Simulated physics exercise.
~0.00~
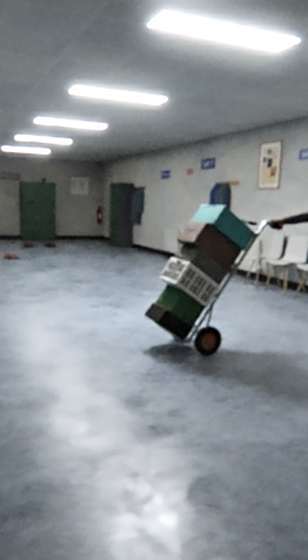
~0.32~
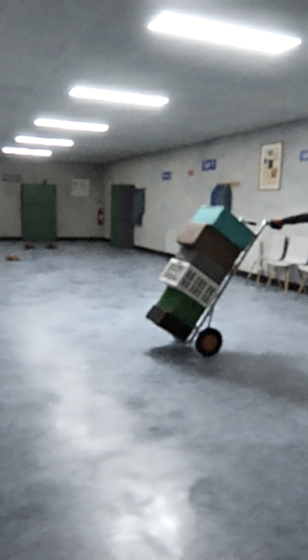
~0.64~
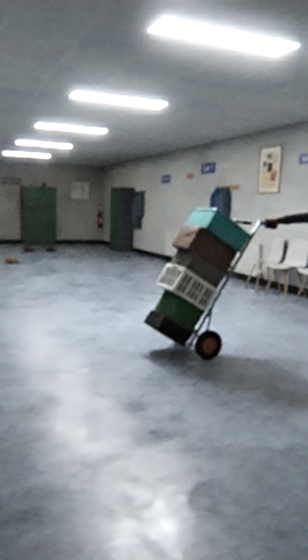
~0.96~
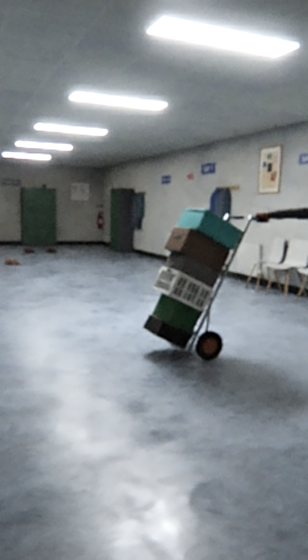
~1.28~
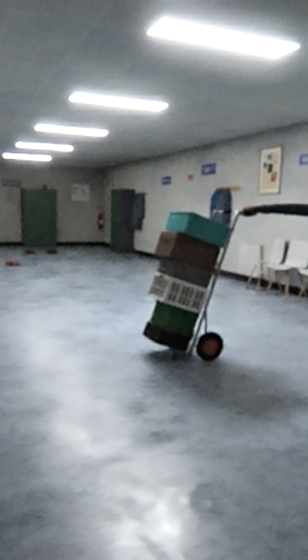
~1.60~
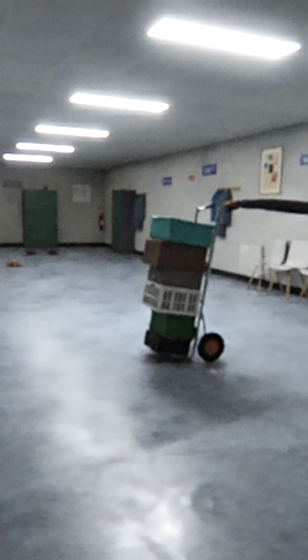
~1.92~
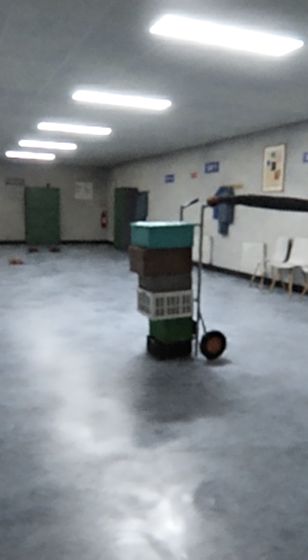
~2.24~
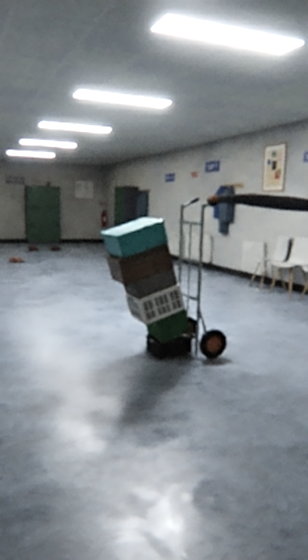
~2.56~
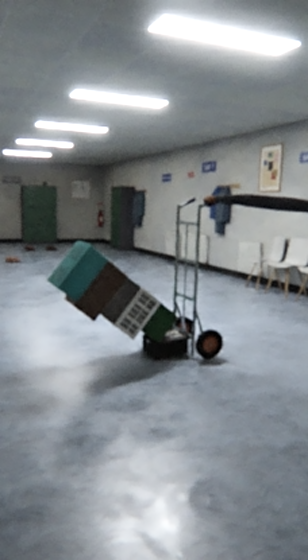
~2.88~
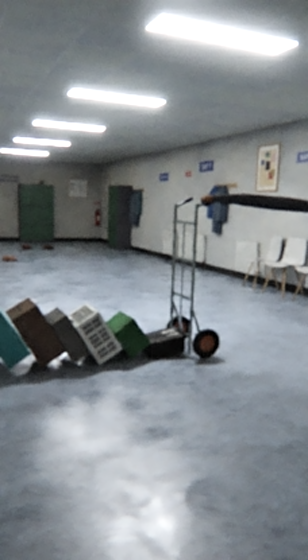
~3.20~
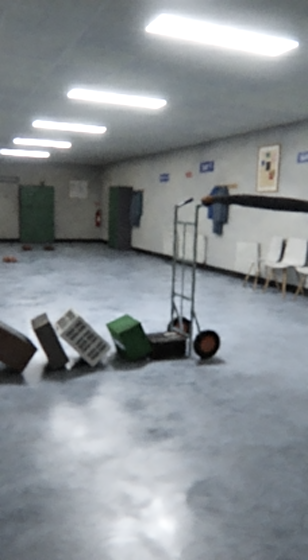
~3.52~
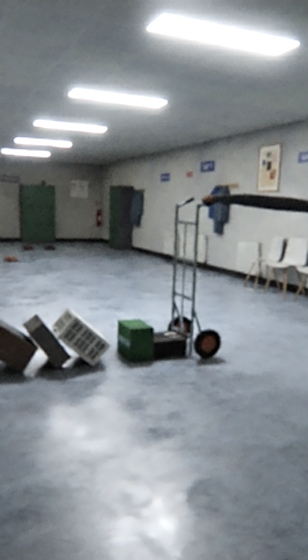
In a large, bare hall with a shiny grey-blue floor, long ceiling lights and white chairs along the right wall, a slightly swaying camera views a sack truck from the side. It leans back to the right, held by a dark-sleeved arm, with a turquoise tote on top of brown, grey, white, green and black containers. The arm swings the truck upright, faster and faster, until it stops abruptly. The stack tips left off the truck, and the upper containers topple across the floor. The green box drops beside the truck, leaving only the black box on its toe plate.
